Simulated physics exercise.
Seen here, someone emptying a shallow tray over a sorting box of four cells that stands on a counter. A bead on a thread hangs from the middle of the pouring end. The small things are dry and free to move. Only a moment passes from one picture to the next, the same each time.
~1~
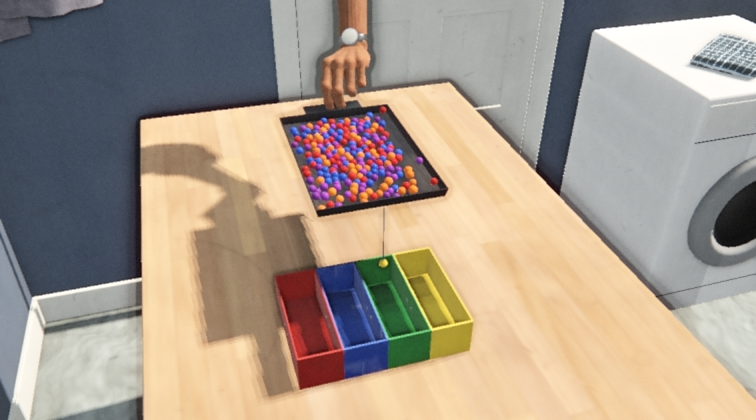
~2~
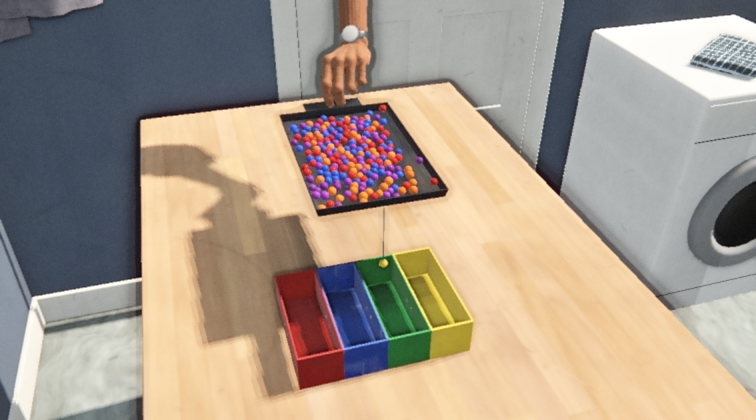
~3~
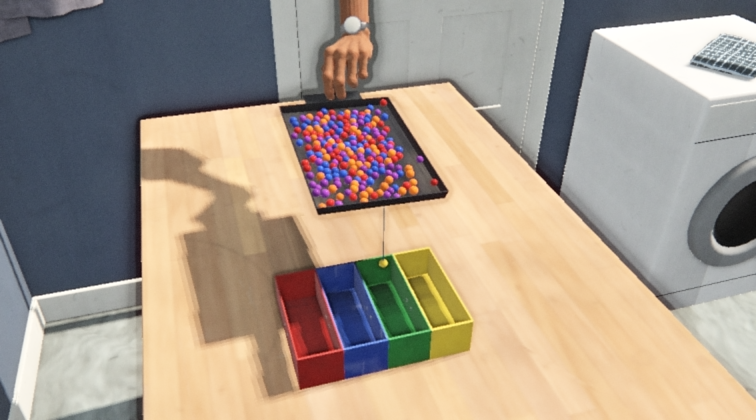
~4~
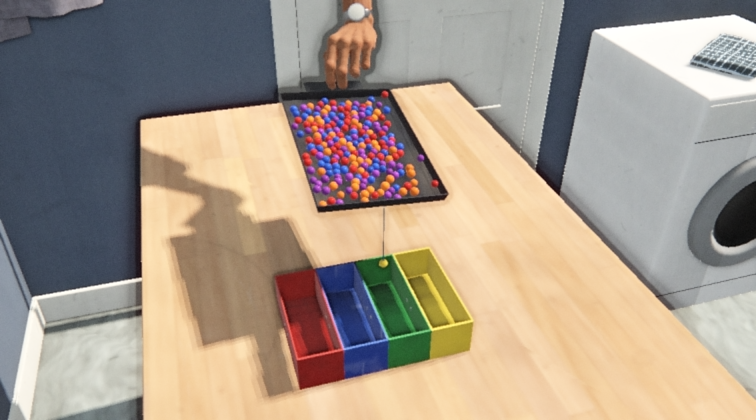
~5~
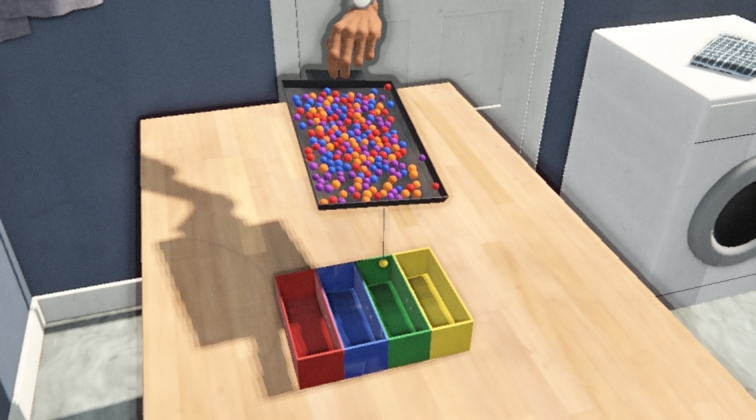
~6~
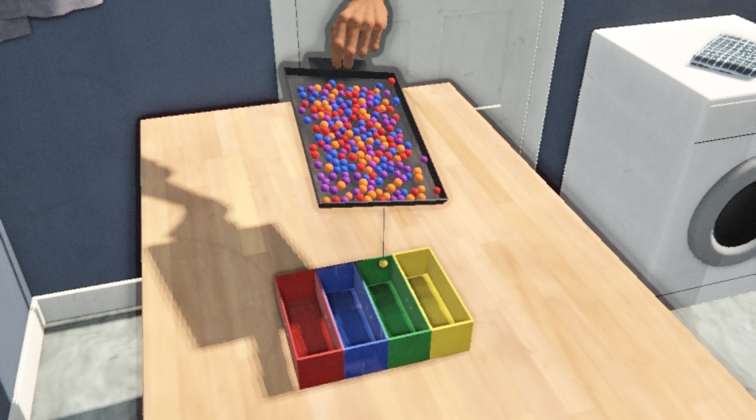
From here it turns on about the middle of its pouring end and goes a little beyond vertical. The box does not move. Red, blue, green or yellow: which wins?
The yellow cell gets the most.
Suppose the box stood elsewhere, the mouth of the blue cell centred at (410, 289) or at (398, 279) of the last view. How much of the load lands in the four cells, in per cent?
Roughly 100 per cent, and 90 per cent.
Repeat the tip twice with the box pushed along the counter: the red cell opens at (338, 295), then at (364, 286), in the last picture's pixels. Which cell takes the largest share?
The first try: That yellow cell. The second: The green cell.
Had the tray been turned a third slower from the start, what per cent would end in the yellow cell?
Roughly 40 in a hundred.
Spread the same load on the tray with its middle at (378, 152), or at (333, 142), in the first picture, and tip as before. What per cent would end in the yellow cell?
Near 40 % and 40 %.
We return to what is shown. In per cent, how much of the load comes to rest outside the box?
It comes to 50 per cent or so.
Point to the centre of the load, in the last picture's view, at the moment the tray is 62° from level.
Near (421, 188).
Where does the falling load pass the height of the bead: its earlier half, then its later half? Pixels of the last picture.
Early half (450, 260), late half (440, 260).
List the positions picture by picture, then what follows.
In the first frame, corners of the pouring end at (318, 209) and (446, 188), level; middle of the load at (347, 156), round plastic beads; bead on its thread at (383, 263); red cell at (321, 367); blue cell at (366, 356); green cell at (409, 347); yellow cell at (451, 337).
In the second frame, corners of the pouring end at (318, 208) and (446, 188), level; middle of the load at (347, 154).
In the third frame, corners of the pouring end at (318, 207) and (446, 190), tipped barely, lowest at the right corner; middle of the load at (347, 151).
In the fourth frame, corners of the pouring end at (319, 205) and (446, 193), tipped a little, lowest at the right corner; middle of the load at (349, 146).
In the fifth frame, corners of the pouring end at (320, 203) and (446, 195), tipped a little, lowest at the right corner; middle of the load at (352, 141).
In the sixth frame, corners of the pouring end at (321, 201) and (446, 198), tipped clearly, lowest at the right corner; middle of the load at (357, 140), nearly all on the move; red cell at (321, 367); blue cell at (366, 356); green cell at (409, 347); yellow cell at (451, 337).
Soon after the last picture, tray tipped steeply; most on the tray; a small part in the yellow cell; a stray few in the green cell; a small part falling or outside the box.
A little later, tray tipped right over; a small part on the tray; about half in the yellow cell; a stray few in the green cell; a stray few in the blue cell; about half falling or outside the box.
Later still, tray tipped past a quarter turn; about half in the yellow cell; a stray few in the green cell; a stray few in the blue cell; about half falling or outside the box.
By the end, tray tipped past a quarter turn; about half in the yellow cell; a stray few in the green cell; a stray few in the blue cell; none in the red cell; about half outside the box.
